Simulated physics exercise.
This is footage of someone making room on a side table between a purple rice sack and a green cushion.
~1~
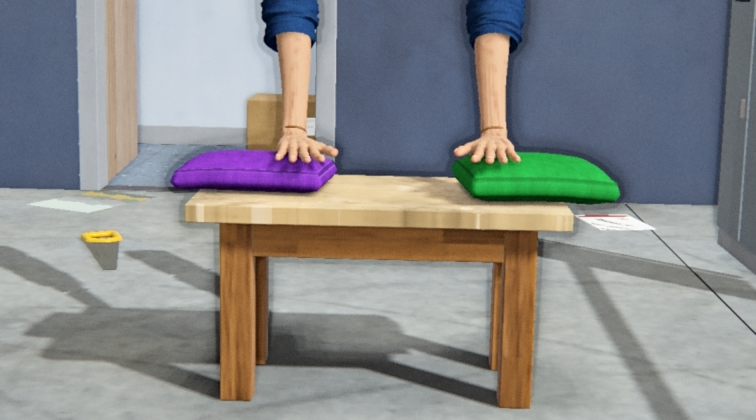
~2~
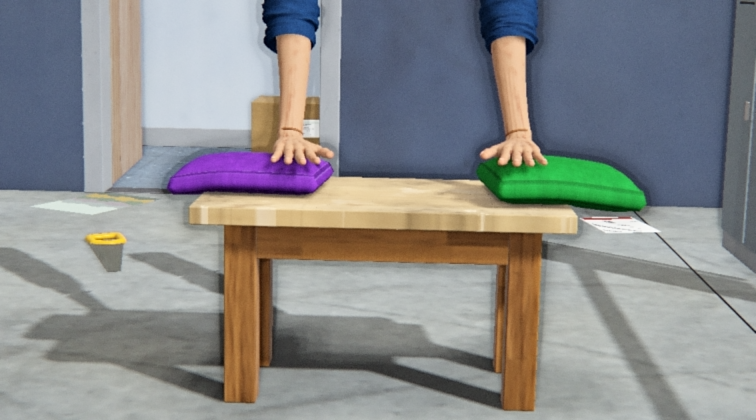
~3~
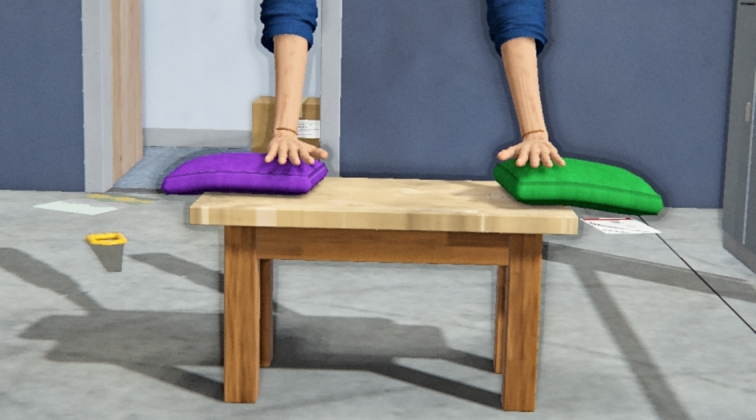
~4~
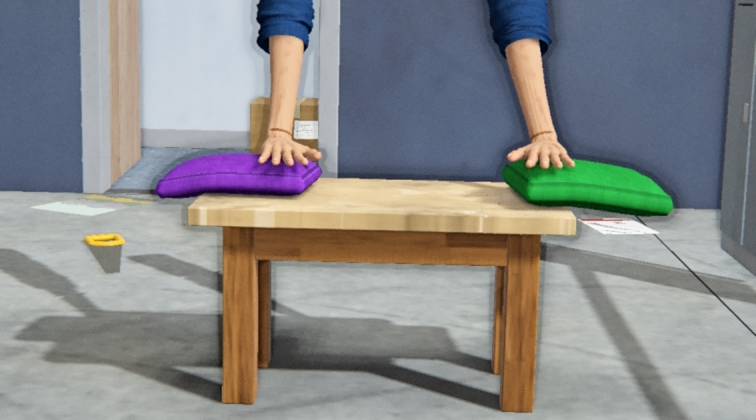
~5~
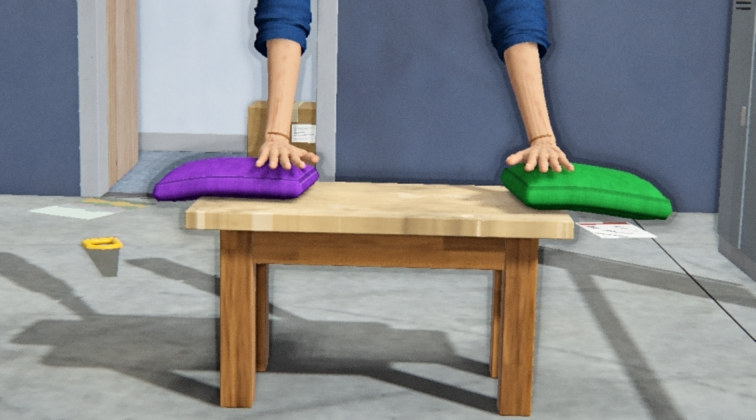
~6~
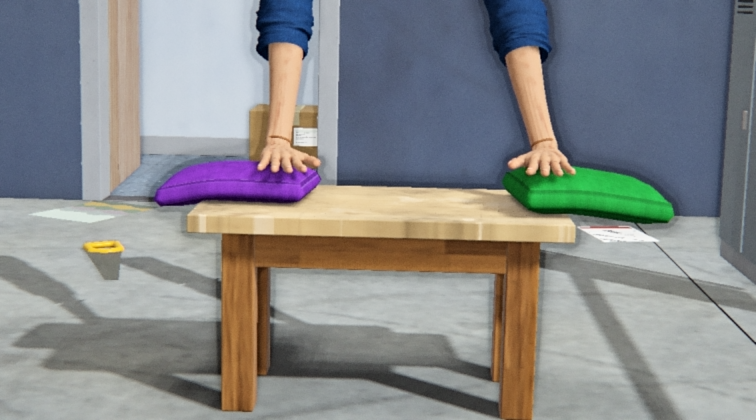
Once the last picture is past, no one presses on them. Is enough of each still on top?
As I see it, purple rice sack: Safe. Green cushion: Gone.
Then, 0.44 s past the final frame, rice sack unmoved; cushion on the floor near (590, 325).
Then, 0.72 s past the final frame, rice sack unmoved; cushion on the floor near (650, 378).
When it is over, rice sack unmoved; cushion on the floor near (656, 379). The purple rice sack remains on top and the green cushion goes down.
